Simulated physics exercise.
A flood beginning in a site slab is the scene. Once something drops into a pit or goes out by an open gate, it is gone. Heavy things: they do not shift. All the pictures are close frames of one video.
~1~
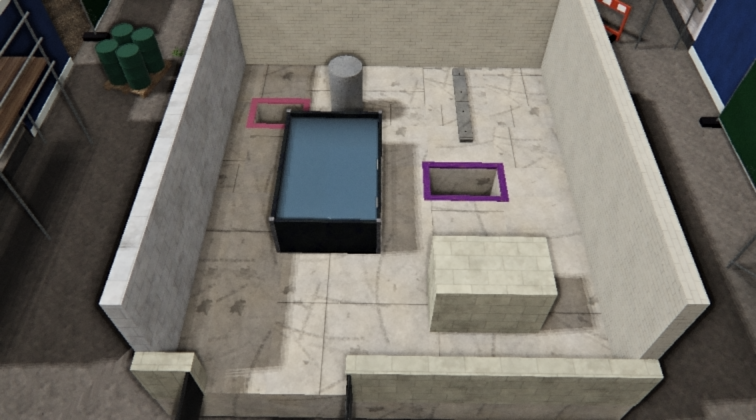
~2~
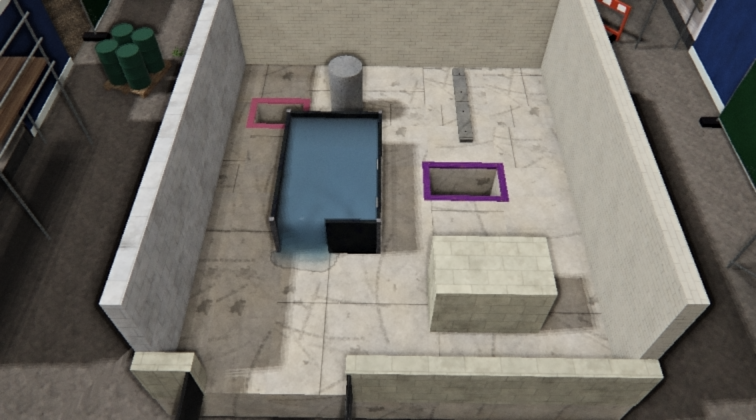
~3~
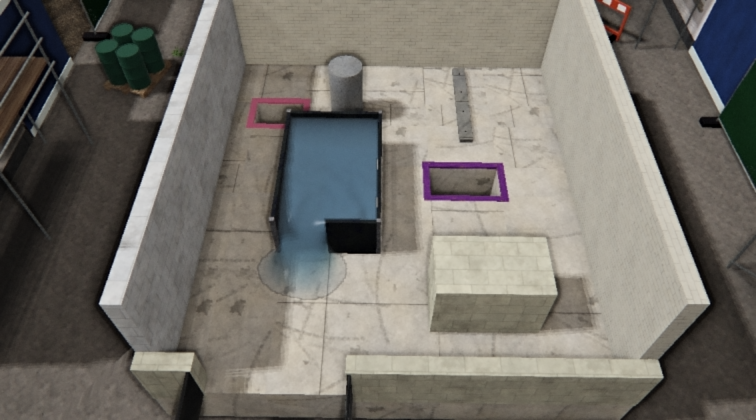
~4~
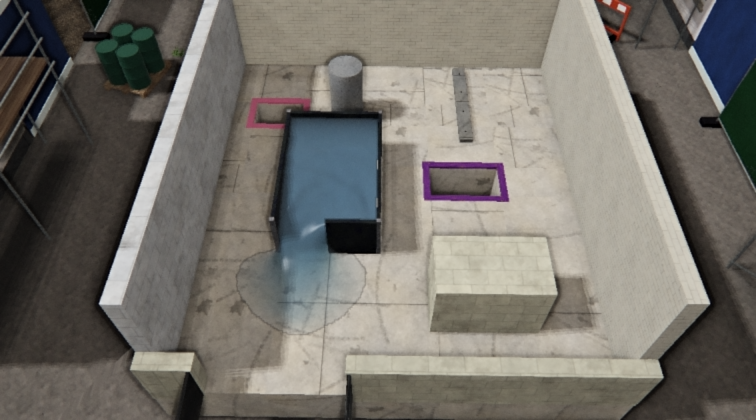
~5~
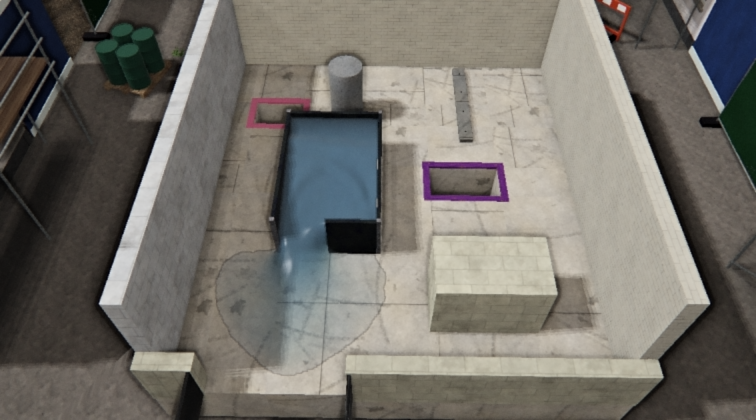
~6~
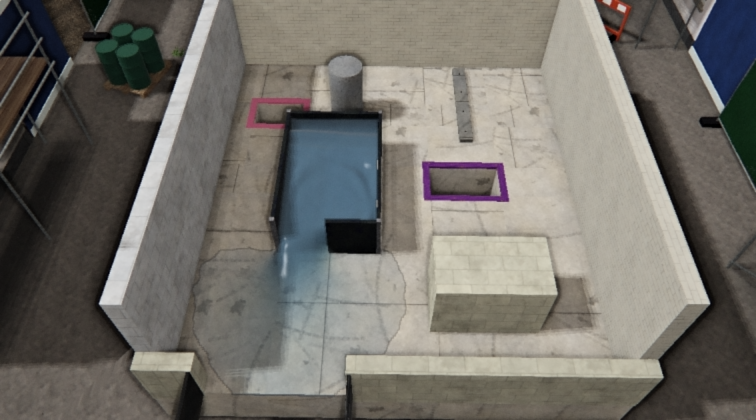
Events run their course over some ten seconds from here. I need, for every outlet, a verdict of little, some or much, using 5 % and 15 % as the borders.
Verdicts: Gate, much; purple pit, little; pink pit, little.
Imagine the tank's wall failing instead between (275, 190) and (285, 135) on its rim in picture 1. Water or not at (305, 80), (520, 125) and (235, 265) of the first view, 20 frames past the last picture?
Soaked, then unsoaked, then soaked.
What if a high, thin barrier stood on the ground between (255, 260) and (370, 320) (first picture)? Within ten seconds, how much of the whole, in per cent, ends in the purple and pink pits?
Purple 12 %, pink 6 %.
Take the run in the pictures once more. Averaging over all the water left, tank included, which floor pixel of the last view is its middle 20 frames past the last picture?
I would point to (330, 238).
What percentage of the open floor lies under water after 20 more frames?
Roughly 30 %.
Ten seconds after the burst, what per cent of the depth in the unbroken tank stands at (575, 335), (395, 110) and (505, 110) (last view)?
Around 6, 0 and 2 percent, in that order.
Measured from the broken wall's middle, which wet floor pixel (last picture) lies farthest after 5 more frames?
I'd say at around (465, 379).
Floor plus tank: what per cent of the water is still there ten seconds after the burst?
I'd say around 38 per cent.
A moment on, water covers 20 % of the floor; the gate 7 %, the purple pit 0 %, the pink pit 0 %.
Next, water covers 25 % of the floor; the gate 18 %, the purple pit 0 %, the pink pit 0 %.
Then, water covers 30 % of the floor; the gate 31 %, the purple pit 0 %, the pink pit 0 %.
Later, water covers 50 % of the floor; the gate 47 %, the purple pit 0 %, the pink pit 0 %.
In the end, water covers 55 % of the floor; the gate 58 %, the purple pit 1 %, the pink pit 3 %.
